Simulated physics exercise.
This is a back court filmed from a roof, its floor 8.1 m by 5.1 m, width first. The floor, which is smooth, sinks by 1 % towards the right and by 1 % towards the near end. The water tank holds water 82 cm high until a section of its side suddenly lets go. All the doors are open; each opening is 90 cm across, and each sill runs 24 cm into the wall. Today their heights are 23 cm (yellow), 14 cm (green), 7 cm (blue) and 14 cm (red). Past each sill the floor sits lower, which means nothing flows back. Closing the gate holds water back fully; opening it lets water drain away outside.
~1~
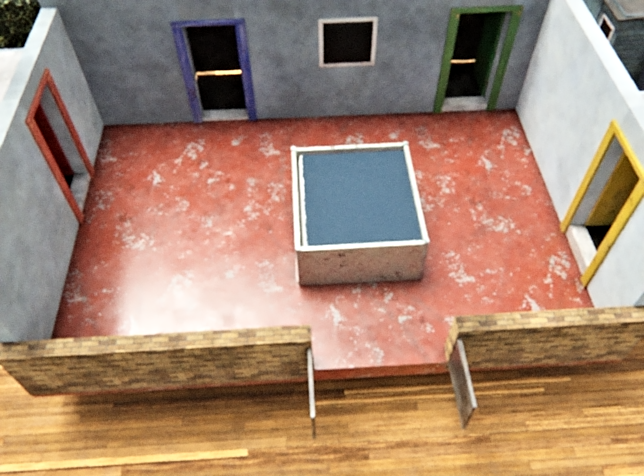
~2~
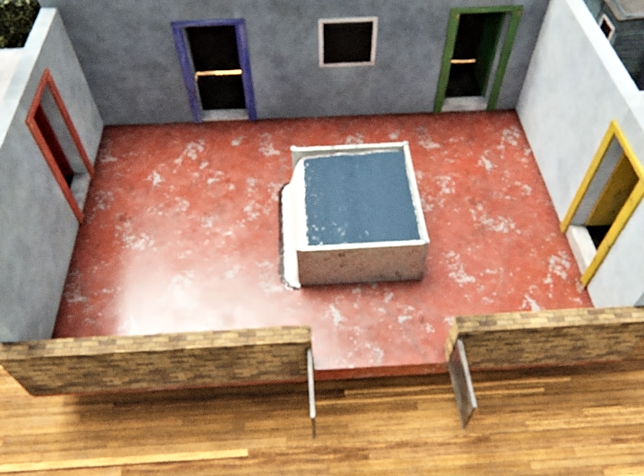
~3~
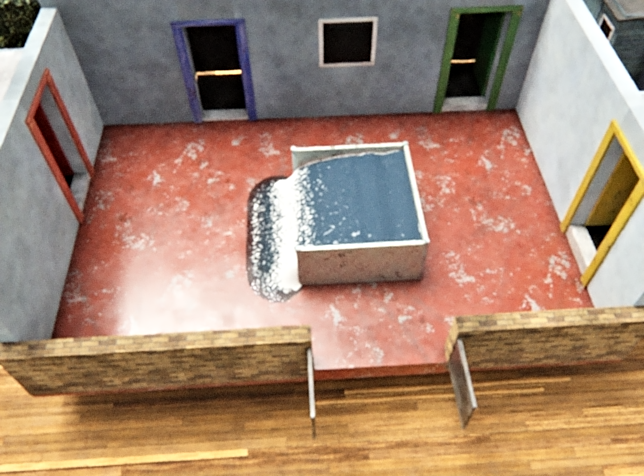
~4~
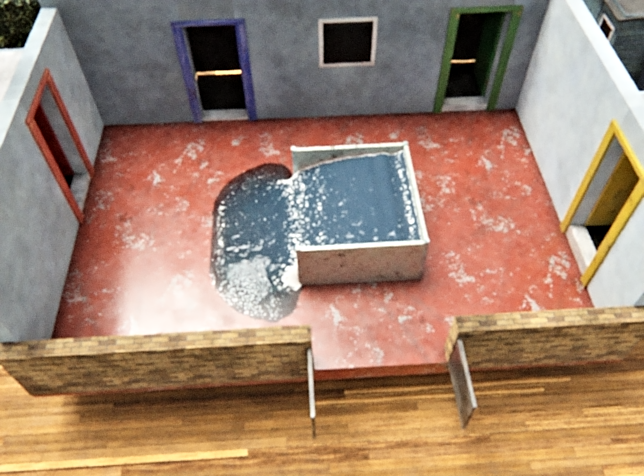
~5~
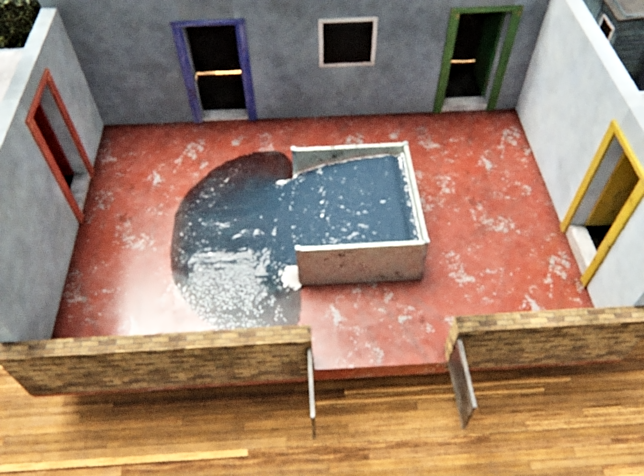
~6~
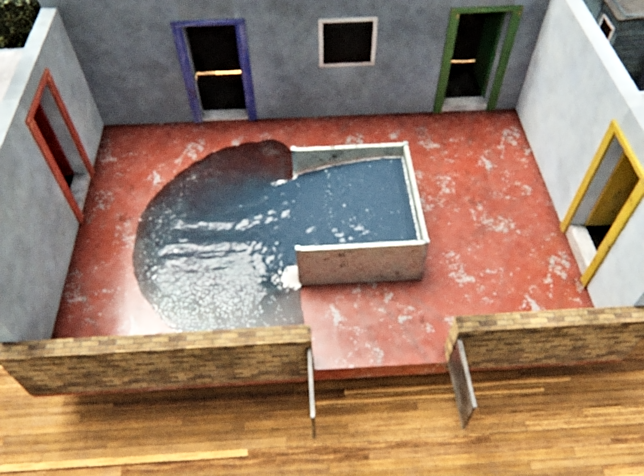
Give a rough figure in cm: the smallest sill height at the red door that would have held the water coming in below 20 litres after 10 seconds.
25 cm.
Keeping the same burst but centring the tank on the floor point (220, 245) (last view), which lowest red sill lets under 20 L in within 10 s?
Then about 33 centimetres at the least.
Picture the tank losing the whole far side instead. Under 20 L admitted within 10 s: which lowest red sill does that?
A height of around 11.0 cm.
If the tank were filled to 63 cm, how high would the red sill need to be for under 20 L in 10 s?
In that case, roughly 18 cm.
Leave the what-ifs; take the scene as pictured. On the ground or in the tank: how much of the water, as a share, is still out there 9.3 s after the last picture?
Something near 88 out of a hundred parts.
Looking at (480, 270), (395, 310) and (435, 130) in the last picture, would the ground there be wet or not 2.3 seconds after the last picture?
First bone-dry, second bone-dry, third bone-dry.
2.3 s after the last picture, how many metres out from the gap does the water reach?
About 4.6 m.
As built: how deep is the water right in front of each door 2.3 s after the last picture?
Centimetres: Yellow = 0, green = 0, blue = 4, red = 22.
Then, 0.7 s after the last picture water covers 45 % of the floor, deepest (38 cm) near (75, 246); 26 cm at the red door, 13 litres in over its 14 cm sill.
Then, 2.3 s after the last picture water covers 45 % of the floor, deepest (32 cm) near (45, 368); 22 cm at the red door, 126 litres in over its 14 cm sill.
Then, 9.3 s after the last picture water covers 95 % of the floor, deepest (14 cm) near (584, 306); 2 cm at the red door, 151 litres in over its 14 cm sill.
At the red door as built, the water peaked near 32 cm, 1.3 s after the last picture.
Run again over the same 10 s with other heights there, 56 litres in over 20.5 cm, 9 litres over 28 cm. The limit of 20 litres is kept from about 25 cm up.
